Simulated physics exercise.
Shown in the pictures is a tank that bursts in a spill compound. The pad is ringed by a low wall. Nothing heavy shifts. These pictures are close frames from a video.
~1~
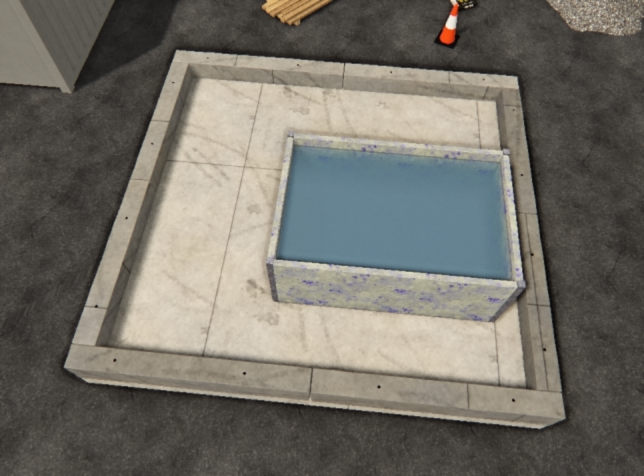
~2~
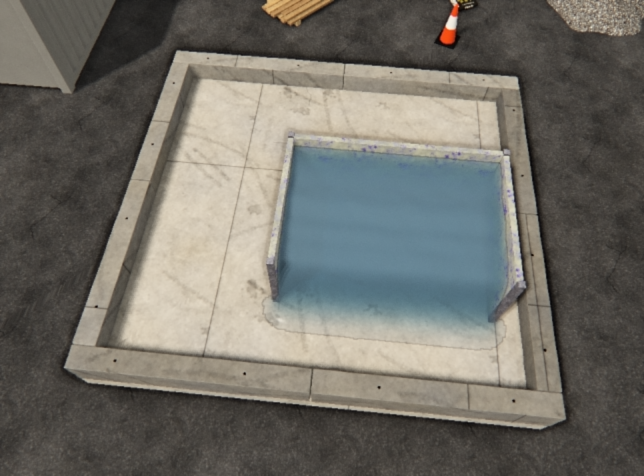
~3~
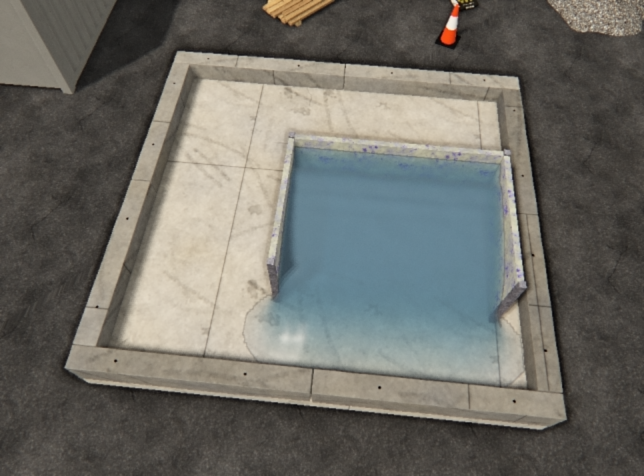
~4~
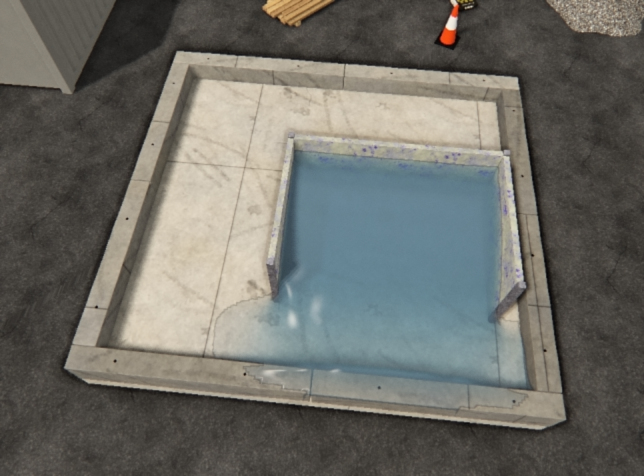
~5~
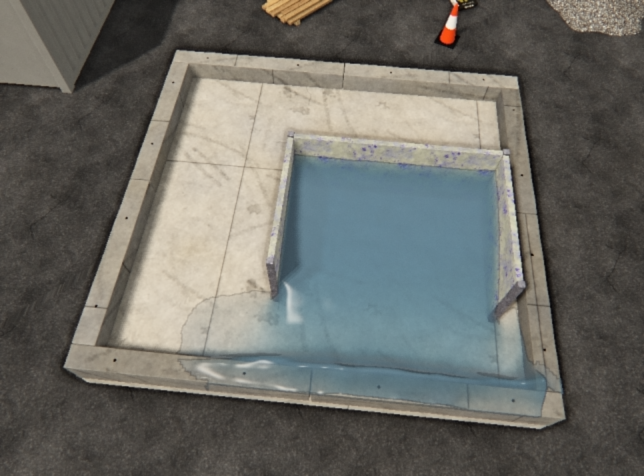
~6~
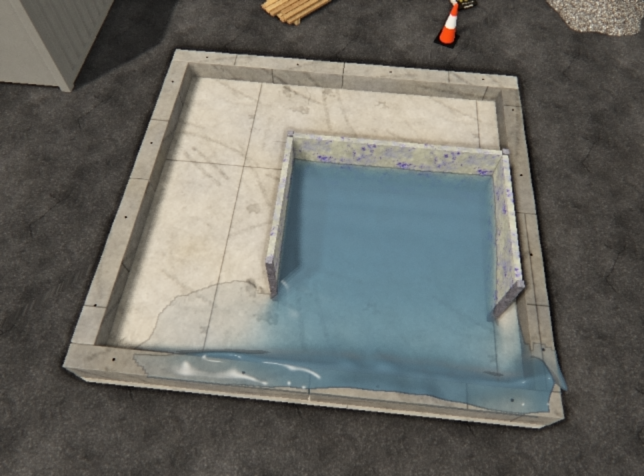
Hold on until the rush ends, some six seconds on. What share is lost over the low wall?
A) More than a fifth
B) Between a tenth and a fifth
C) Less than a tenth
The answer is A.
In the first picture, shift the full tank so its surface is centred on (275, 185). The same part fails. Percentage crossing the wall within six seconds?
32 %.
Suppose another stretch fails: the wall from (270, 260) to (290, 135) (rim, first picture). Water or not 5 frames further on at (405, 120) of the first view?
That spot ends up spared.
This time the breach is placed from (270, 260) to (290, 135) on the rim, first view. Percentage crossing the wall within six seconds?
My estimate is 22 percent.
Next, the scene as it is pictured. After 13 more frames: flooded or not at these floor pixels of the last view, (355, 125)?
Short answer: Spared.
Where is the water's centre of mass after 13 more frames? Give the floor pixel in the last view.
Near pixel (343, 282).
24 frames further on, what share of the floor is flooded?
Share estimate: About 90 per cent.
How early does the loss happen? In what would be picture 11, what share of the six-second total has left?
I'd estimate some 70 per cent.
A moment on, water covers 25 % of the floor; the low wall has let 15 % over.
Next, water covers 30 % of the floor; the low wall has let 23 % over.
Then, water covers 55 % of the floor; the low wall has let 34 % over.
Later, water covers 70 % of the floor; the low wall has let 35 % over.
In the end, water covers 80 % of the floor; the low wall has let 35 % over.
